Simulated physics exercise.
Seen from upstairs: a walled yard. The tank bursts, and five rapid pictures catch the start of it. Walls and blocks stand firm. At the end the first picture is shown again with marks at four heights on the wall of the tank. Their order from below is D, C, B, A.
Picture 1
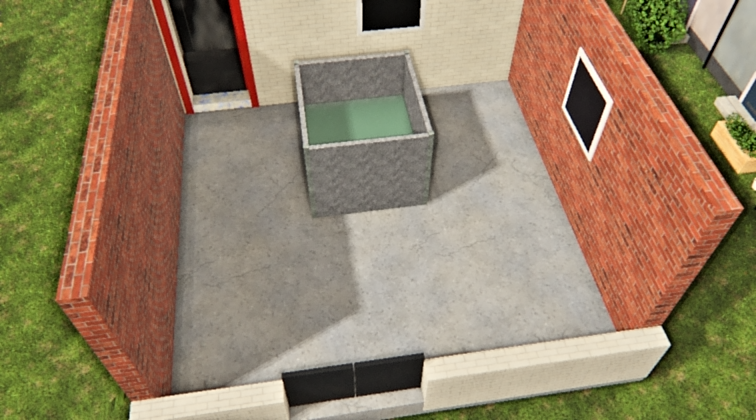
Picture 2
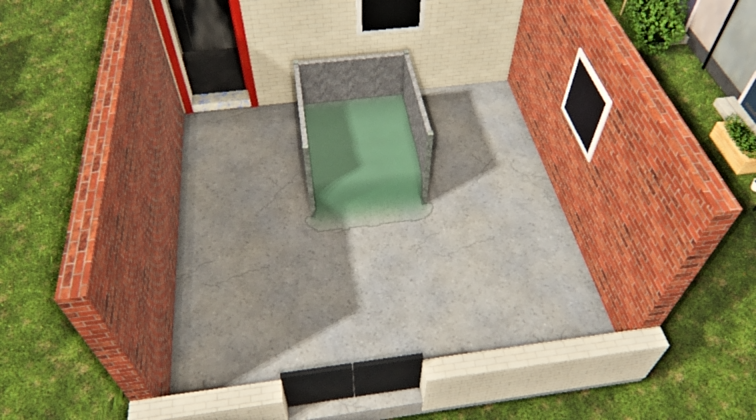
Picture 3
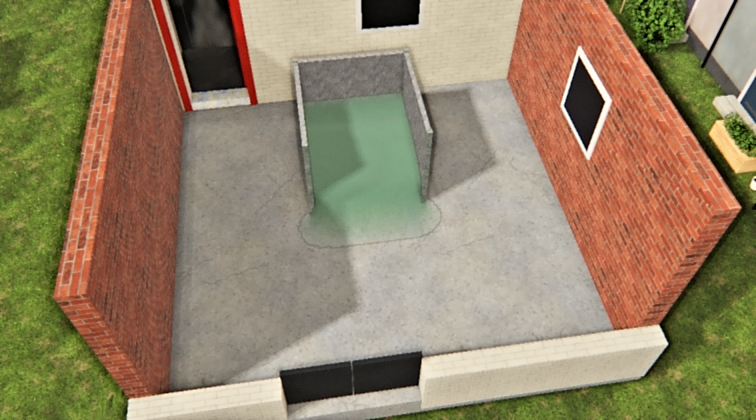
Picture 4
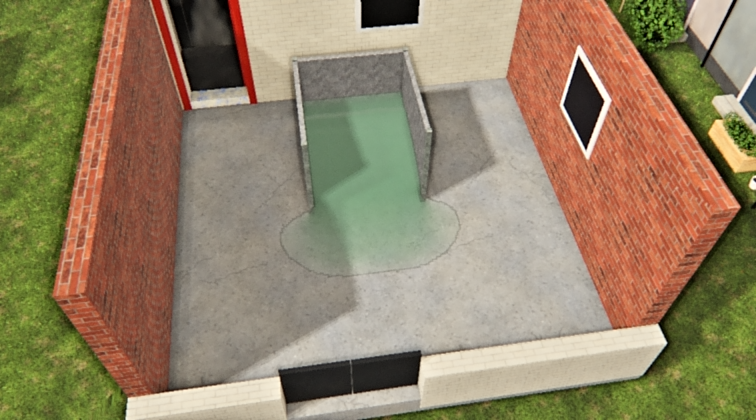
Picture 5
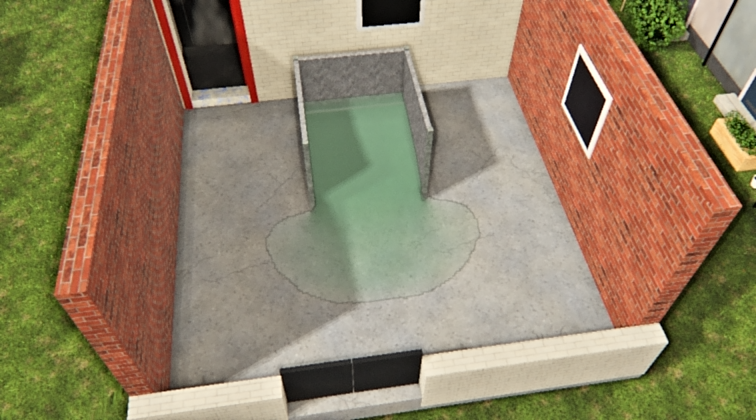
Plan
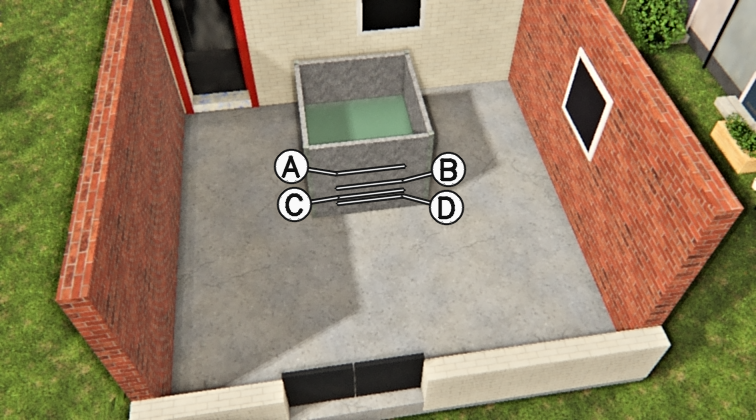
A brick-walled yard held a grey tank of greenish water, seen from above; then the tank's front side disappeared, and the water poured out and spread across the paving in a widening, rounded pool.
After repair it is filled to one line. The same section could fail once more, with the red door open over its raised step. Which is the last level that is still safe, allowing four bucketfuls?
Take A.
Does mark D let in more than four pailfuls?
No, not at all.
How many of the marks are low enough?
All of the four.
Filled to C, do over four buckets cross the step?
No.
On the marked copy, A at (370, 169); B at (370, 184); C at (370, 193); D at (370, 199); from the bottom up D, C, B, A.
With A, a splash gets over, under a bucket.
With B, nothing gets over.
With C, nothing gets over.
With D, nothing gets over.
